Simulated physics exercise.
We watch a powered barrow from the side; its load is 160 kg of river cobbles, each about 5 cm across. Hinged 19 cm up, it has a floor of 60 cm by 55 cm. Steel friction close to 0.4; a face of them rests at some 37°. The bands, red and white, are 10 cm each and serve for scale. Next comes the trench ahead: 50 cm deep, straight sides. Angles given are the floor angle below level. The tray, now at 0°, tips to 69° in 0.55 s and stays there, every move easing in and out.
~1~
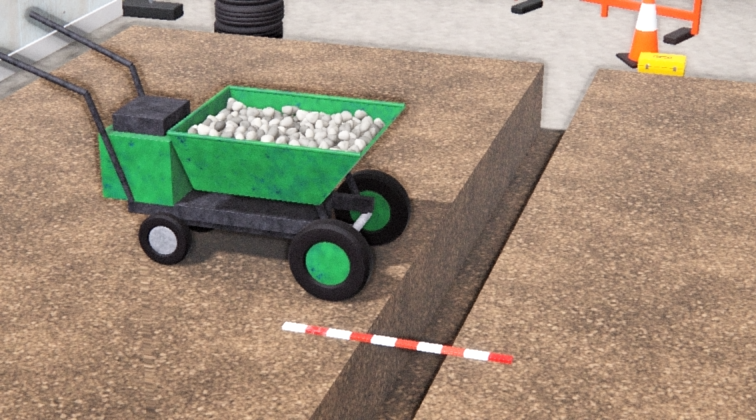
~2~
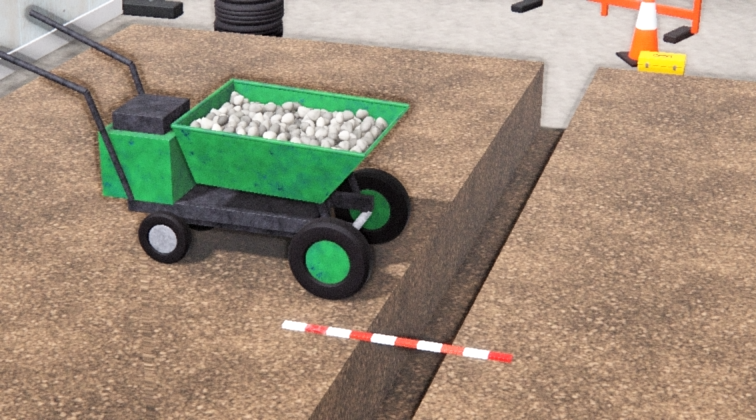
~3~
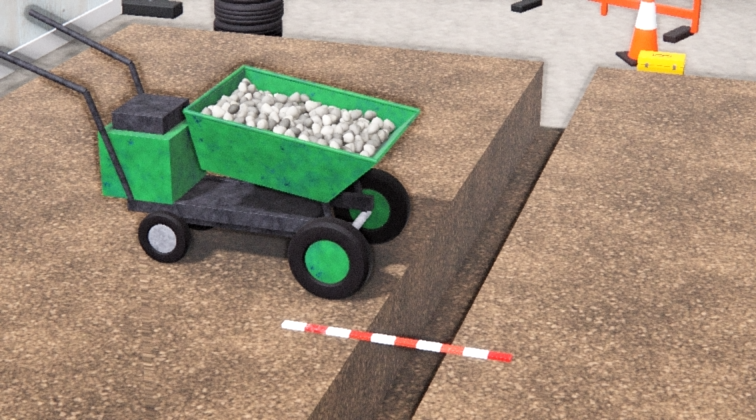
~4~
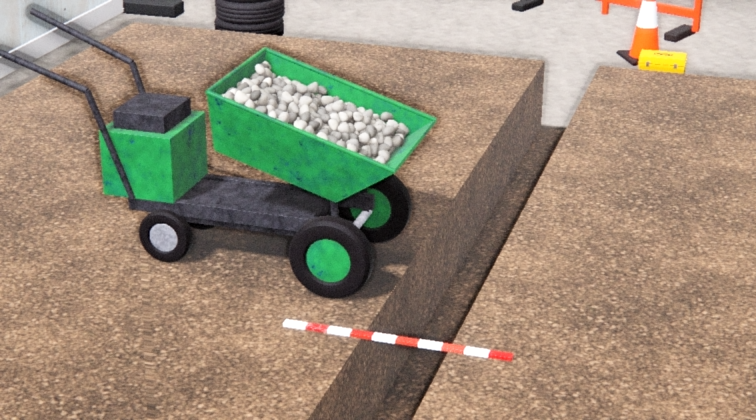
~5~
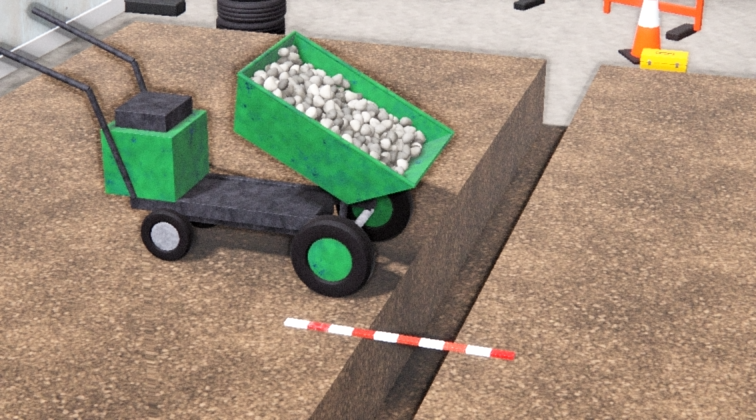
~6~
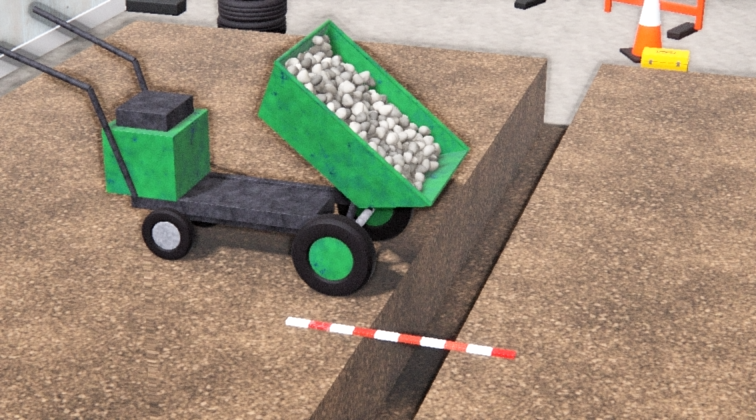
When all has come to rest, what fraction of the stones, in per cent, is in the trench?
At the end about 16 per cent of the stones are there.
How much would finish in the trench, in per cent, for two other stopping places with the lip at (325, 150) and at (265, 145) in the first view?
40 % and 85 %.
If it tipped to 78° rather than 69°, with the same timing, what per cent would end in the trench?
It comes out at about 10 percent.
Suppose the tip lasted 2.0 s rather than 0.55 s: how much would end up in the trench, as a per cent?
In that case, around 40%.
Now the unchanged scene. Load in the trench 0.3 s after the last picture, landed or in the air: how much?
I'd say near 0 per cent at that time.
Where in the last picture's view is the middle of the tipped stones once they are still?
The middle should be near (564, 291).
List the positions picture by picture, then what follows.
In the first frame, the tray is at 0°, its lip at (361, 155); the top of the load is at (316, 120).
The second frame shows lip at (365, 156), floor tilted 2°, highest stones at (281, 110).
In the third frame, the tray is at 8°, its lip at (377, 162); the top of the load is at (253, 93).
In the fourth frame, the tray is at 17°, its lip at (395, 171); the top of the load is at (261, 76).
The fifth frame shows lip at (414, 186), floor tilted 28°, highest stones at (287, 60).
The sixth frame shows lip at (431, 205), floor tilted 39°, highest stones at (318, 49).
Then, 0.1 s after the last picture the floor is at 58°, 100 % in the tray; the foremost stones are at (450, 201).
Then, 0.3 s after the last picture the floor is at 69°, 70 % in the tray, 2 % in the trench, 28 % past the trench; the foremost stones are at (544, 291).
Then, 0.7 s after the last picture the floor is at 69°, 13 % in the tray, 2 % in the trench, 85 % past the trench; the foremost stones are at (754, 331).
Then, 2.7 s after the last picture the floor is at 69°, 0 % in the tray, 16 % in the trench, 84 % past the trench; the foremost stones are past the picture's edge.
